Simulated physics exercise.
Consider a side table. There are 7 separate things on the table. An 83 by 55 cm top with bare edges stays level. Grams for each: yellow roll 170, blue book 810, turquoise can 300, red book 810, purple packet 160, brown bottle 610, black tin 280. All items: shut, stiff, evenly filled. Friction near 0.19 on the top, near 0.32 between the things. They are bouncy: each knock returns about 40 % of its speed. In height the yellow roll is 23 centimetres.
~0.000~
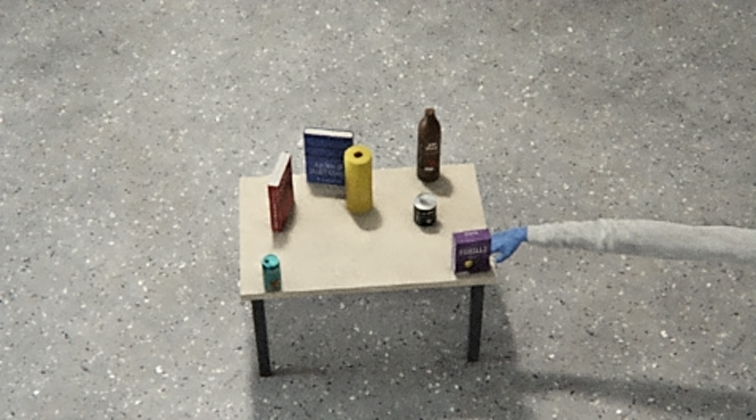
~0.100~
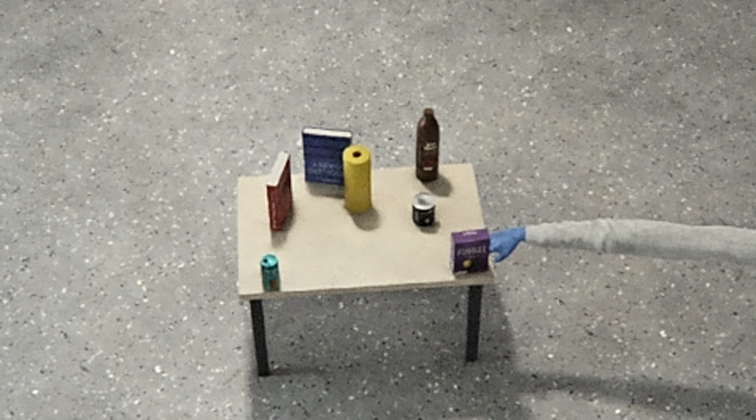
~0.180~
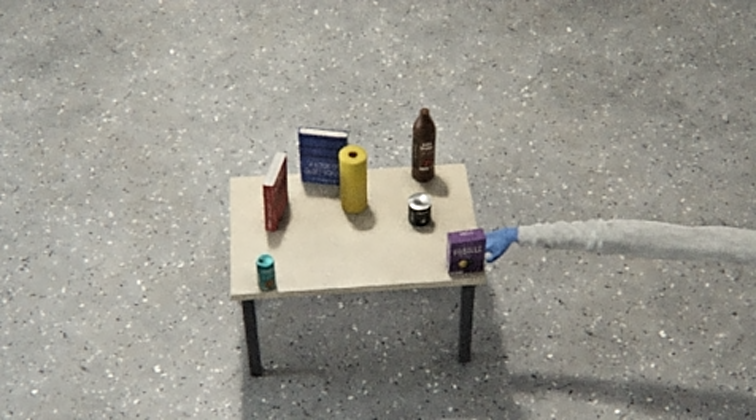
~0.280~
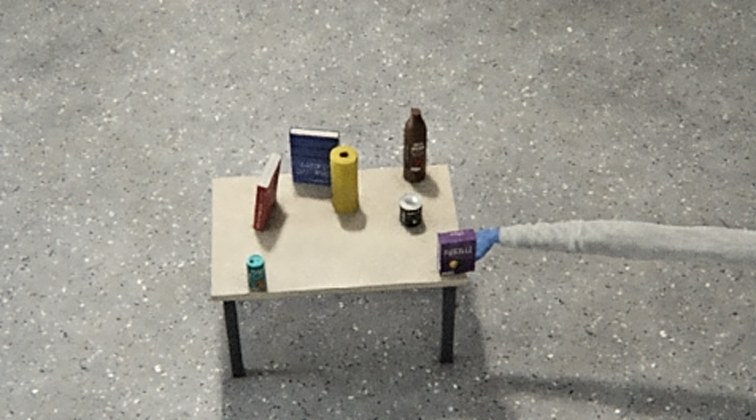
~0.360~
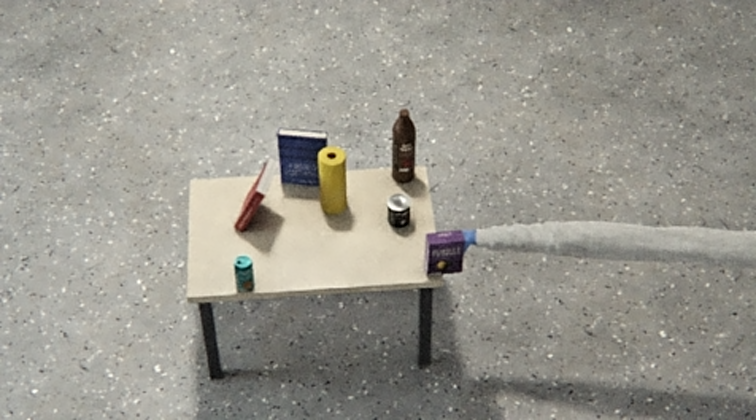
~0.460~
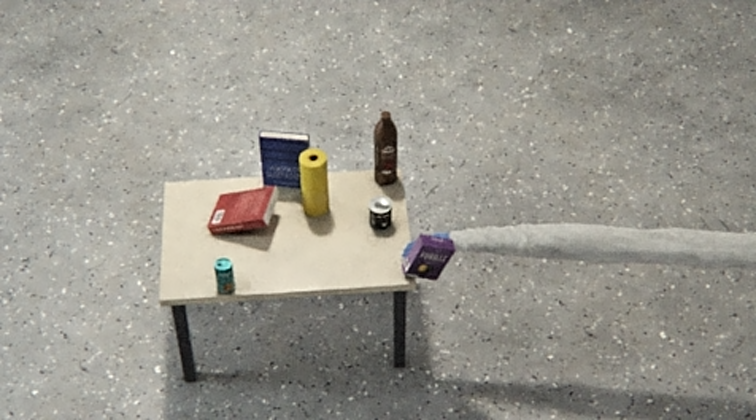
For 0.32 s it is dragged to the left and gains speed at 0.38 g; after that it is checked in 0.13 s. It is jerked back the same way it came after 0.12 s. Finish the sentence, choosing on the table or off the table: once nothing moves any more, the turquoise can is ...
... Off the table.
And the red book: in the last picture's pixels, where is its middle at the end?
At about (292, 216).
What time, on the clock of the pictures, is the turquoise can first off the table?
Somewhere about 0.9 s.
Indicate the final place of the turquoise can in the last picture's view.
It finishes at roughly (185, 376).
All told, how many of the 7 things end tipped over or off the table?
That makes 3.
By 0.66 s, table along by 27 cm; turquoise can 3 cm from its spot near (197, 278); red book on its side; brown bottle 3 cm from its spot.
By 0.86 s, table along by 17 cm; turquoise can 8 cm from its spot near (193, 278); red book on its side; blue book 9 cm from its spot.
By 0.96 s, table along by 6 cm; turquoise can now off the table; red book on its side; brown bottle 16 cm from its spot.
By 1.26 s, red book on its side; brown bottle 15 cm from its spot; blue book 16 cm from its spot.
When it is over (1.7 s), off the table, turquoise can and purple packet; lying over on the table, red book; not toppled but over 5 cm from the start, blue book, brown bottle and black tin; the last one within 5 cm of the start. In the last view, turquoise can near (185, 376).
